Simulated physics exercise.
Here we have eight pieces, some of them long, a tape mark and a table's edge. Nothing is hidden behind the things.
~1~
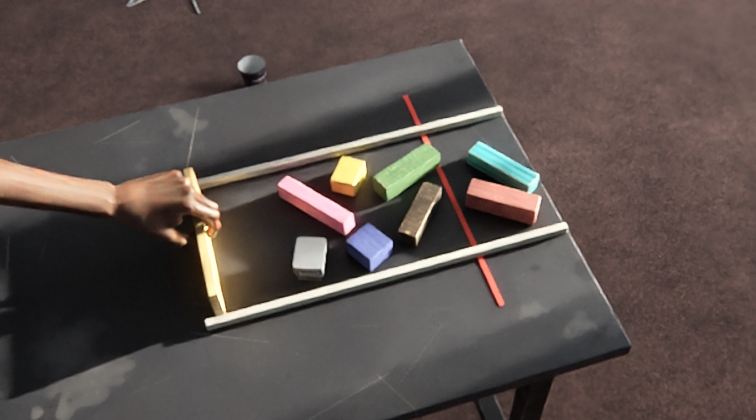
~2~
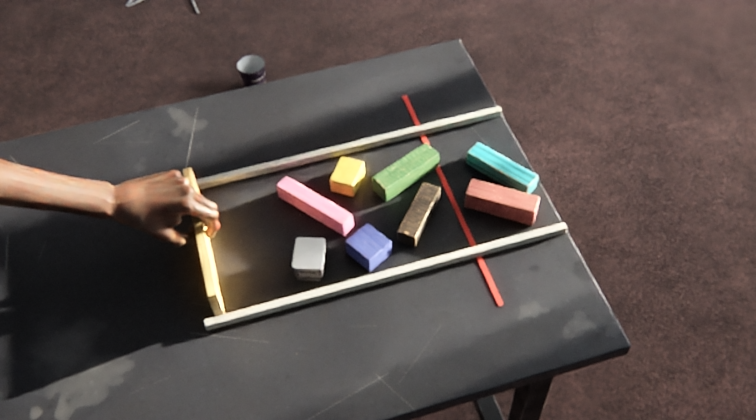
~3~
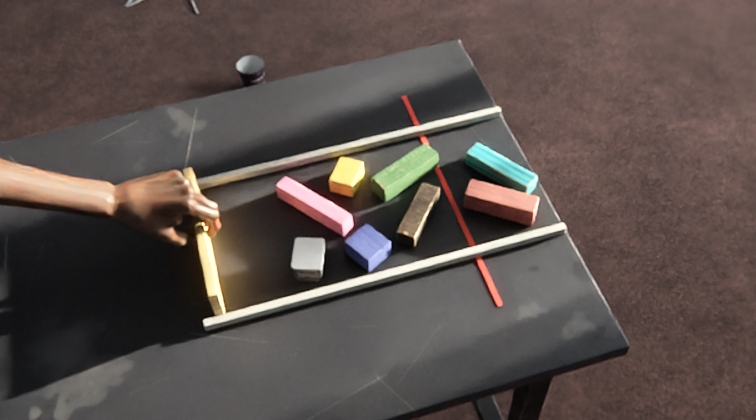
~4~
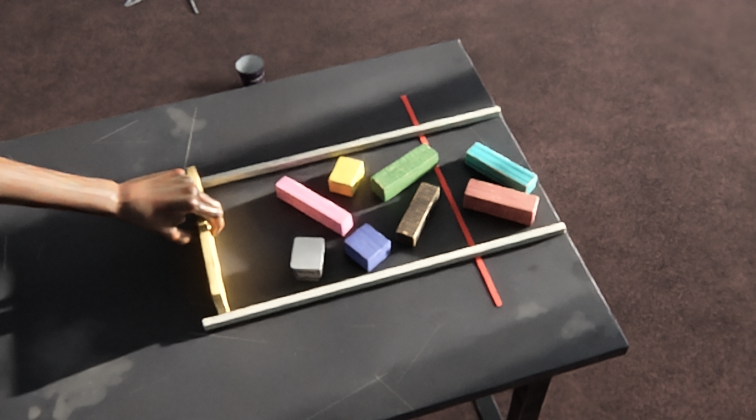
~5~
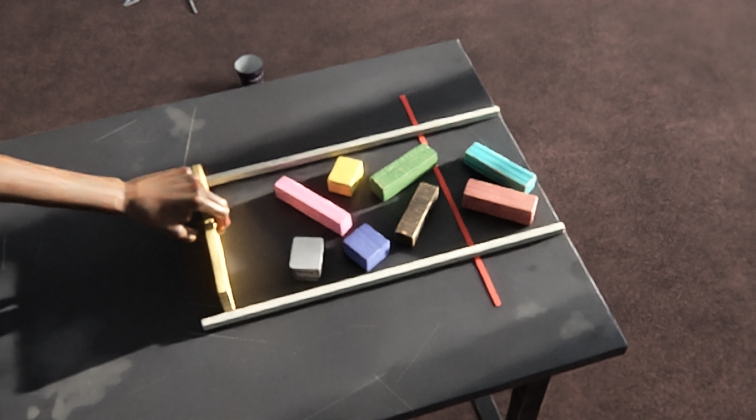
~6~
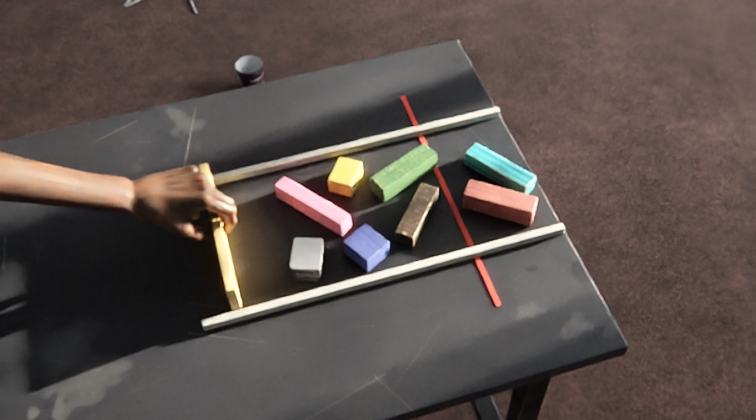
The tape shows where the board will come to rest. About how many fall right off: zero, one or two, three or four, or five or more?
Here the number that fall off is zero.
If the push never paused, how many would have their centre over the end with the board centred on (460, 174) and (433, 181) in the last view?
The counts: 2 and 0.
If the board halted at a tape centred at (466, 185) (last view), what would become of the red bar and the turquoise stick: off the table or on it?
The red bar drops off; the turquoise stick goes over.
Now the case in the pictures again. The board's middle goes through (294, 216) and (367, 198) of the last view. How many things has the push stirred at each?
First 2, then 6.
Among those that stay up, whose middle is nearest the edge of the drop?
Foremost is the turquoise stick.
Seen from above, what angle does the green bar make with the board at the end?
Roughly 55° out of line.
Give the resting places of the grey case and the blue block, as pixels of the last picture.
Near (474, 214) and (508, 219).
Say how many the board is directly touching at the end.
The number is 2.
A little later, none off yet; turquoise stick at rest near (499, 170); red bar at rest near (500, 203); green bar at rest near (404, 172).
Next, none off yet; turquoise stick at rest near (499, 170); red bar at rest near (500, 203); green bar shifted a little near (430, 163).
When it is over, the number that fall off is zero.
